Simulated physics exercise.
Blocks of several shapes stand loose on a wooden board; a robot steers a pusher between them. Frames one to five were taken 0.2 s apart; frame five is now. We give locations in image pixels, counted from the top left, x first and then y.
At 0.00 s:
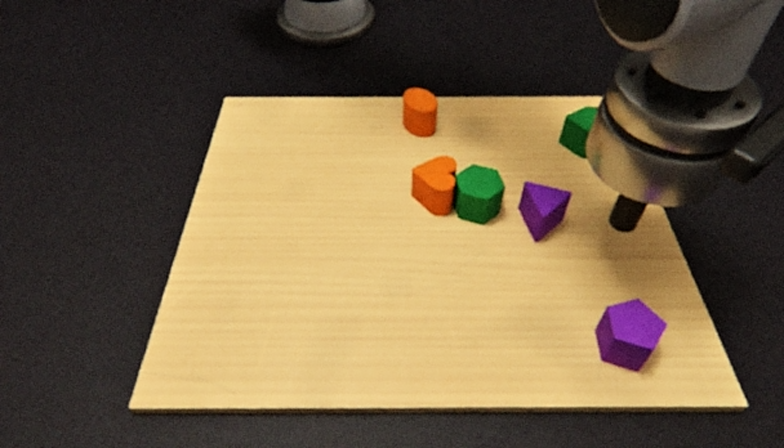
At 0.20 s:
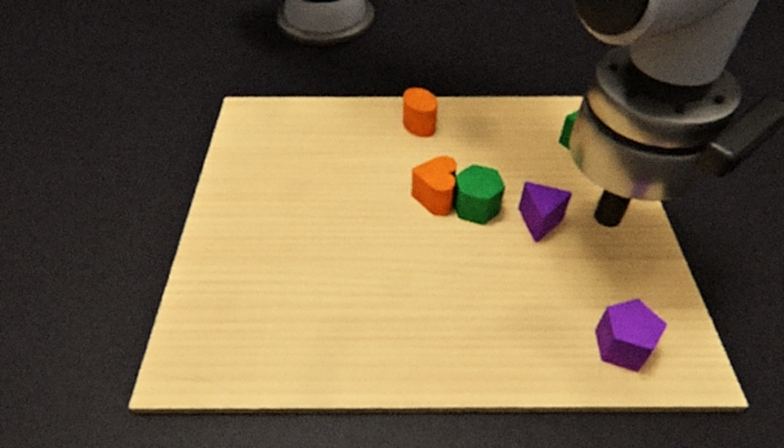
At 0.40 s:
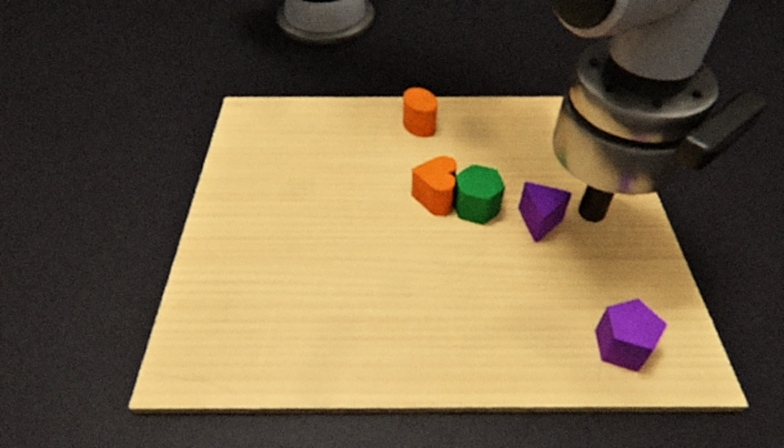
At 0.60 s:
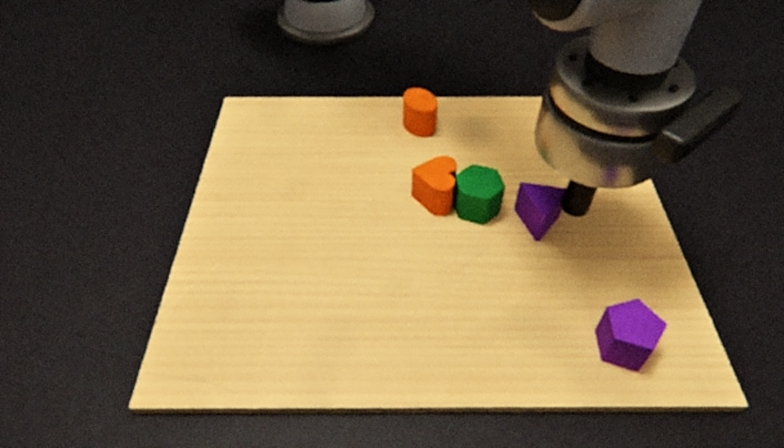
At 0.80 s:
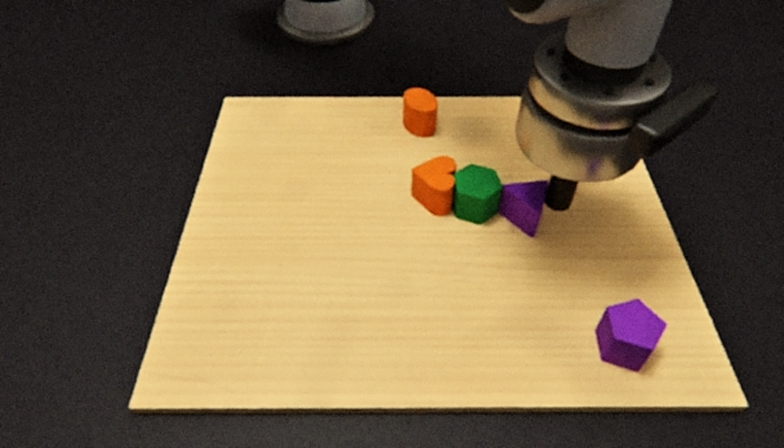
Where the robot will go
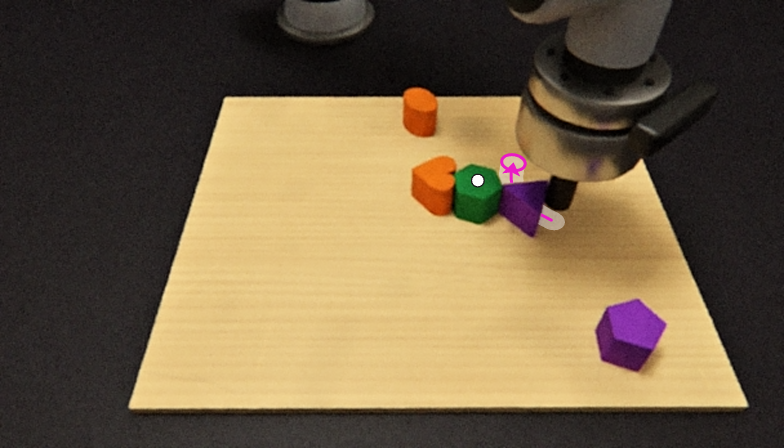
At the start, a robot's dark pusher stands near the right side of a wooden board scattered with orange, green and purple blocks. It slides left and slightly away from the viewer until it meets the purple triangular block, then pushes that block left against the green six-sided one.
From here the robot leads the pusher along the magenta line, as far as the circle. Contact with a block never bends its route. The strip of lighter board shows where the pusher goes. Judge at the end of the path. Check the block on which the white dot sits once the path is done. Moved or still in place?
The block on which the white dot sits is moved.
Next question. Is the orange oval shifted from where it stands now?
That would be a no.
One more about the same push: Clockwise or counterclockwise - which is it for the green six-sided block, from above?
The sense of turning is clockwise.
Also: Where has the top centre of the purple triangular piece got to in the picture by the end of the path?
Just about (508, 187).
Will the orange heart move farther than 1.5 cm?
The answer is no.
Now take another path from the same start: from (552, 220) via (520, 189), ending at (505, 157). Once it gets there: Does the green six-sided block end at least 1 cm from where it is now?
Yes - that is the case.
Path on the board, from (552, 220) through (525, 204) and (512, 183) to (513, 163); the dot is on the green six-sided block.
What follows on the original path. One third of the way, pusher (529, 185); orange heart (429, 170), turned 15° clockwise; green six-sided block (465, 186), turned 25° clockwise; purple triangular piece (508, 187), turned 55° anticlockwise.
Two thirds of the way, pusher (516, 164); orange heart (429, 170), turned 15° clockwise; green six-sided block (465, 186), turned 25° clockwise; purple triangular piece (508, 187), turned 55° anticlockwise.
At the end, pusher (517, 144); orange oval in place; orange heart (429, 170), turned 15° clockwise; green six-sided block (465, 186), turned 25° clockwise; purple triangular piece (508, 187), turned 55° anticlockwise; green heart in place.
